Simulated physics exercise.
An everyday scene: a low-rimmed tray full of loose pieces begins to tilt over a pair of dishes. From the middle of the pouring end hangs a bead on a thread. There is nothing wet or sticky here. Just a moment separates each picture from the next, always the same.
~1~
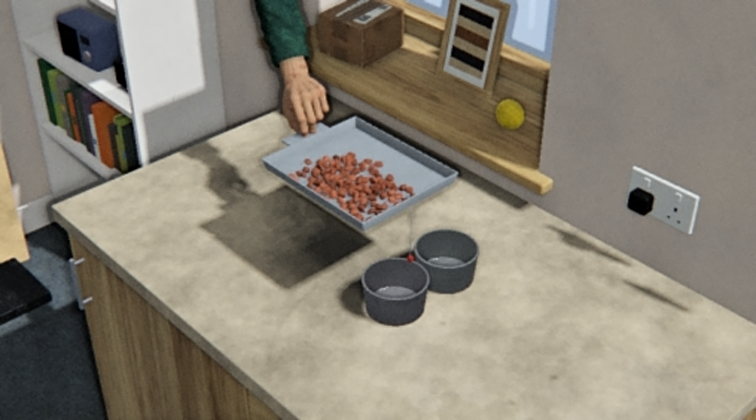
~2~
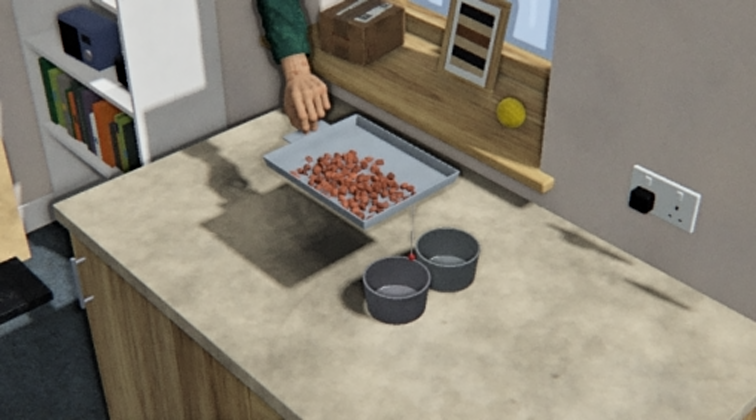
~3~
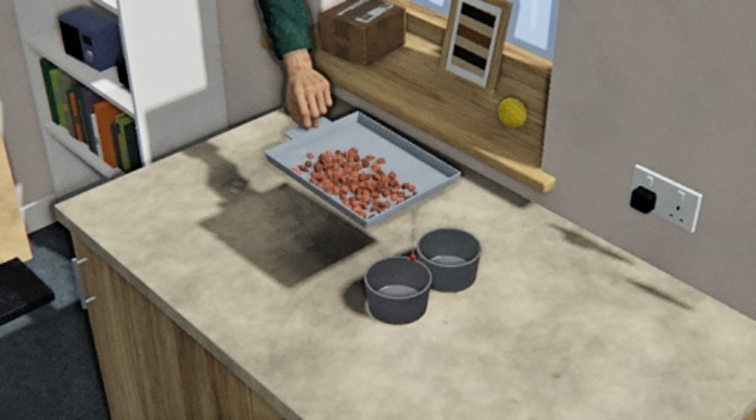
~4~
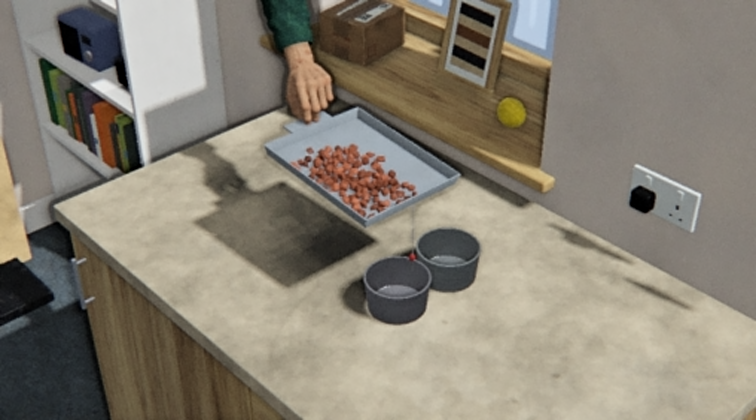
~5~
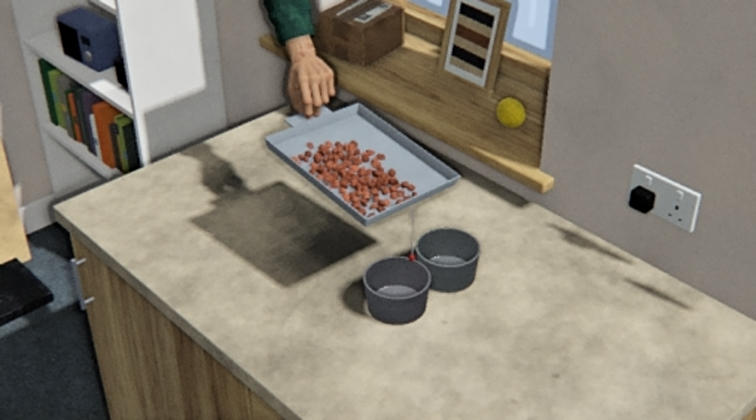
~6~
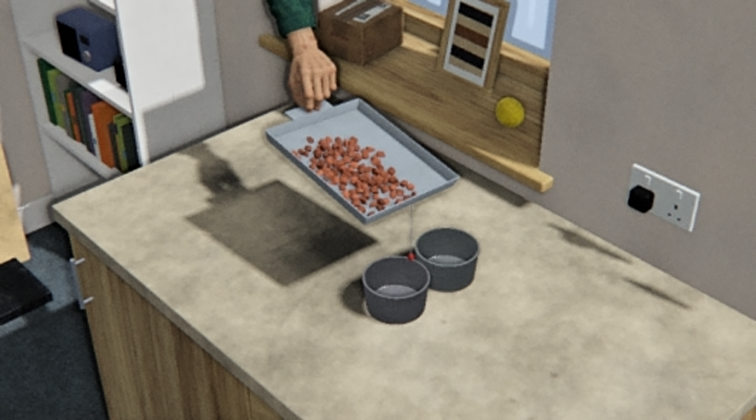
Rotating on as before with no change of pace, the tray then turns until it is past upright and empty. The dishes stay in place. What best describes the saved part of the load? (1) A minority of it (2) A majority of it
A majority of it.
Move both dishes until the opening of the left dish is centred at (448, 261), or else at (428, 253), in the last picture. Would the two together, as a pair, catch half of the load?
In the first position a majority, in the second a majority.
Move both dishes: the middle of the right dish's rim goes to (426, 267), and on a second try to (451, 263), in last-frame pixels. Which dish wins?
In the first try it's the one on the right, and in the second it's the one on the right.
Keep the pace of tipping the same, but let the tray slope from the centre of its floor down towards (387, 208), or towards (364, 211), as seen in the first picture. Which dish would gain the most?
For the first place it's the left-side dish, for the second the left-side dish.
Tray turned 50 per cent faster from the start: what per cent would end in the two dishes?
Roughly 80 %.
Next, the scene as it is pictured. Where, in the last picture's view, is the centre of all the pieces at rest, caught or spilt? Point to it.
Resting centre, last frame: Roughly (449, 273).
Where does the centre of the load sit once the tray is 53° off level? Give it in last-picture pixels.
Roughly at (413, 176).
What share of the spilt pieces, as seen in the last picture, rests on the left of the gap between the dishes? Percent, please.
Left share: Close to 0 %.
Soon, tray tipped steeply; nearly all on the tray; a stray few in the air.
A while on, tray tipped right over; about half on the tray; about a quarter in the right dish; a small part outside both; a small part in the air.
Towards the end, tray tipped past a quarter turn; most in the right dish; about a quarter outside both.
Finally, tray tipped past a quarter turn; none in the left dish; most in the right dish; about a quarter outside both.
